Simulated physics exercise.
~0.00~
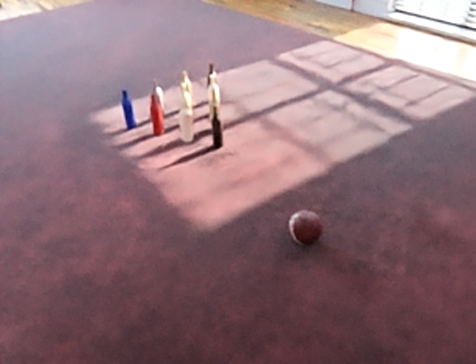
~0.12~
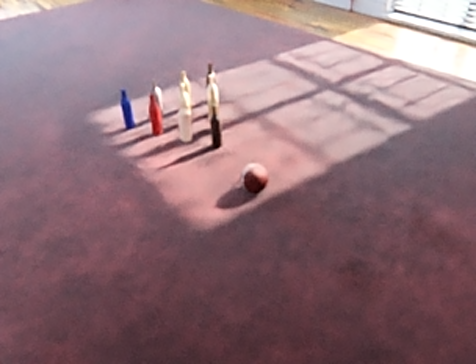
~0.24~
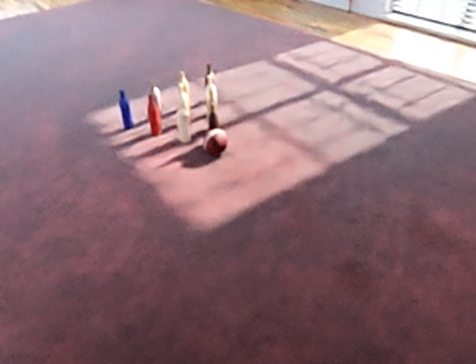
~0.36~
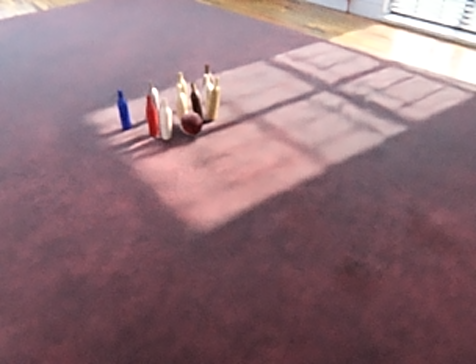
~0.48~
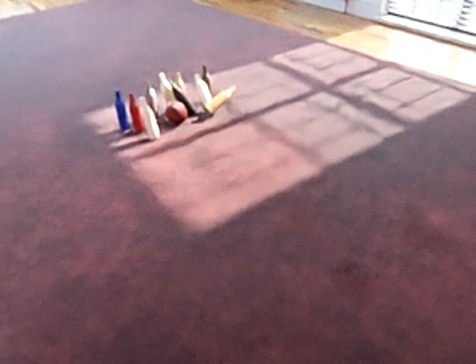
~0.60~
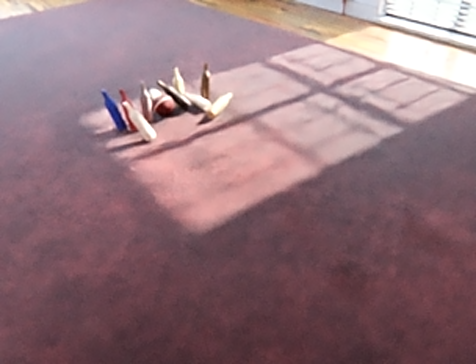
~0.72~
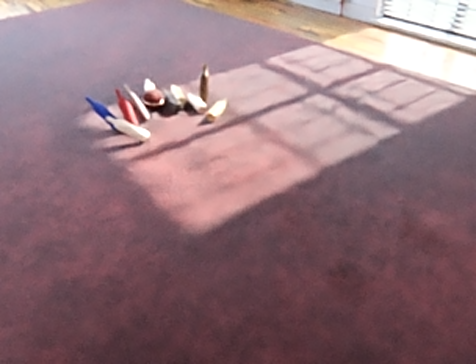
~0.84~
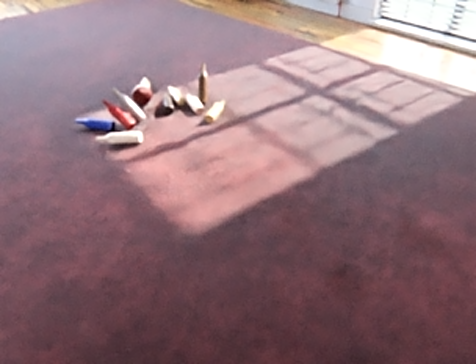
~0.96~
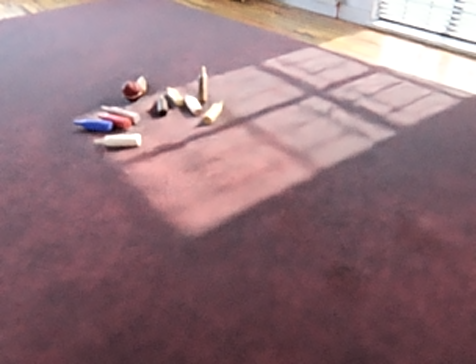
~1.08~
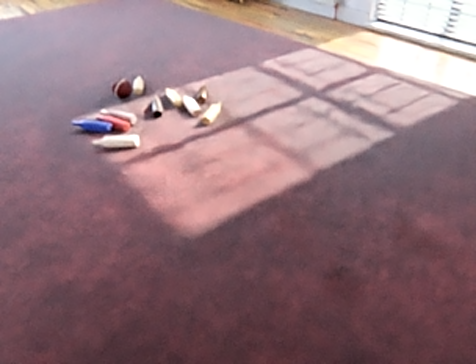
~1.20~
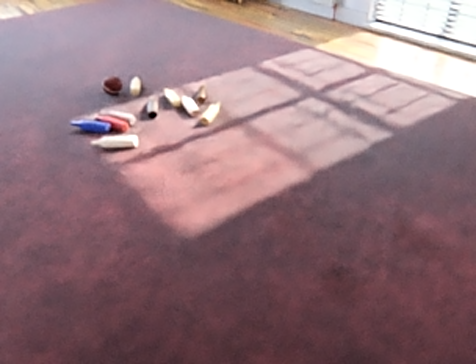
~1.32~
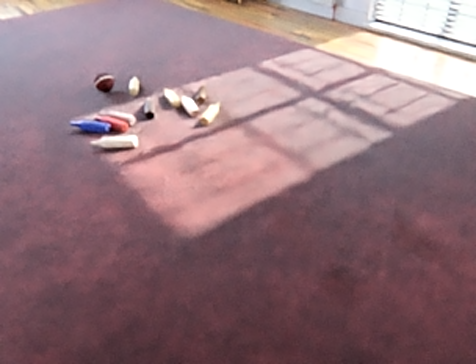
On a dark reddish floor with a patch of window light, a dark red ball rolled up and to the left into a cluster of standing skittles, toppling them all, including the blue and red ones, and rolled out beyond them toward the left.
